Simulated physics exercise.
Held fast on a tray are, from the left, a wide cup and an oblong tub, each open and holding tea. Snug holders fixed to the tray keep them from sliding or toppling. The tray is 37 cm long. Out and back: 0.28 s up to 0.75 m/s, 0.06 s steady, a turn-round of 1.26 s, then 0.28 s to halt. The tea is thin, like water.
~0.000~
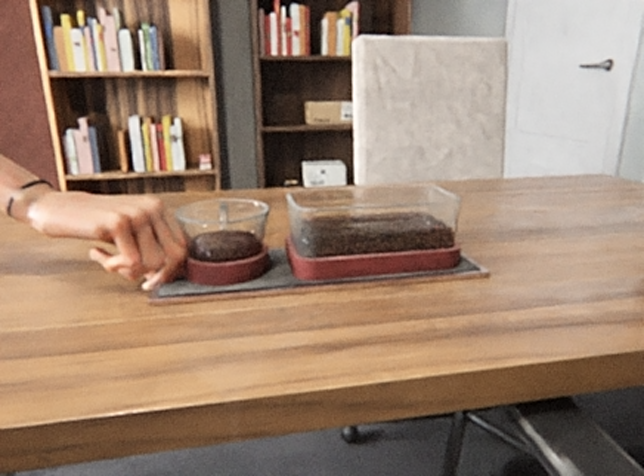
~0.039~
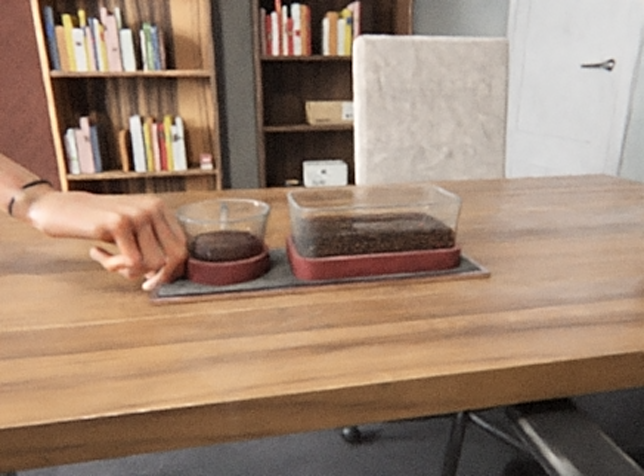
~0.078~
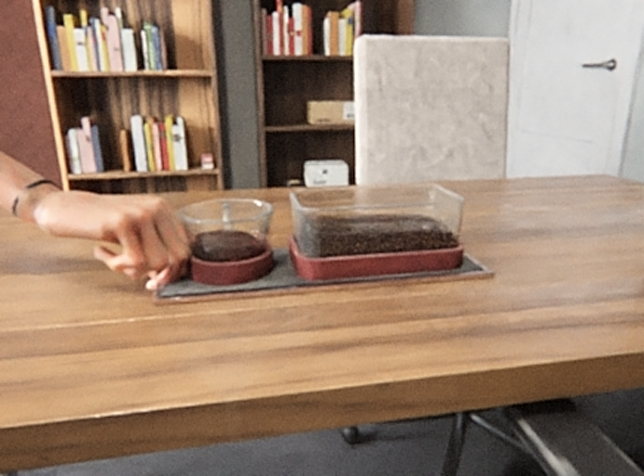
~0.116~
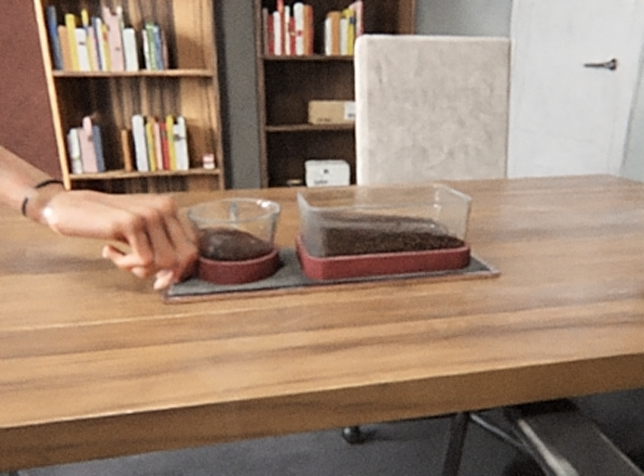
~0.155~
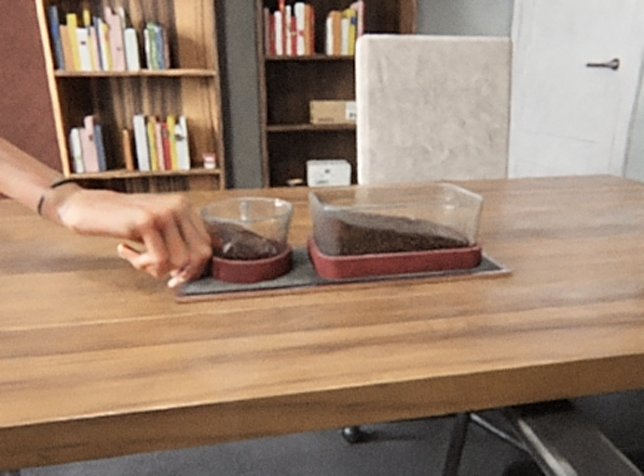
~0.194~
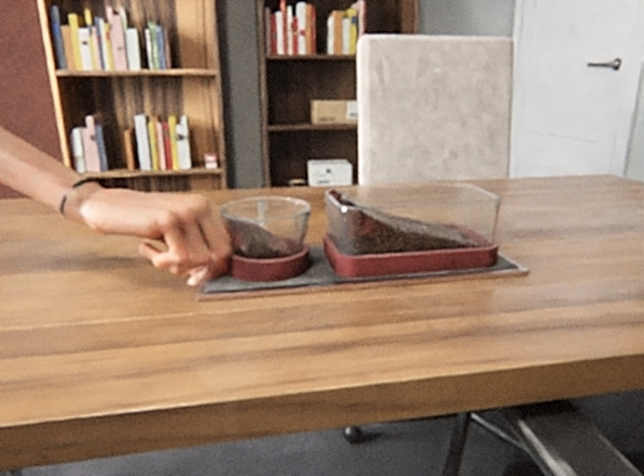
The clip shows a hand at the left edge of a tray holding two open glass containers of dark tea on a wooden table; the tray slides gradually right, and the tea slopes up toward the left in both.
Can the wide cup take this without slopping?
The wide cup holds.
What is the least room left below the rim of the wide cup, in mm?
Some 6 mm short of it.
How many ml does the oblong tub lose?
Close to 80 ml.
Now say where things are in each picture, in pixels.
In the first frame, 0.0 cm from the start; wide cup, level (189, 239) left, (261, 235) right, rim (268, 209); oblong tub, level (296, 226) left, (439, 219) right, rim (446, 194); the tea in the wide cup stands 32 mm below the rim.
In the second frame, 0.1 cm from the start; wide cup, level (189, 239) left, (261, 235) right.
In the third frame, 0.4 cm from the start; wide cup, level (191, 236) left, (263, 238) right.
In the fourth frame, 1.2 cm from the start; wide cup, level (196, 230) left, (264, 240) right.
In the fifth frame, 2.6 cm from the start; wide cup, level (208, 223) left, (266, 239) right.
In the sixth frame, 4.6 cm from the start; wide cup, level (225, 216) left, (276, 237) right; oblong tub, level (332, 196) left, (443, 229) right.
Then, 0.68 s in, the tray moves at 0.50 m/s; losses from the left are 0, 68 ml.
Then, 1.16 s in, the tray moves at 0.34 m/s; losses from the left are 0, 69 ml.
Then, 1.64 s in, the tray moves at 0.71 m/s; losses from the left are 0, 69 ml.
Then, 2.13 s in, the tray moves at 0.00 m/s; losses from the left are 0, 70 ml.
Finally, losses from the left are 0, 85 ml.
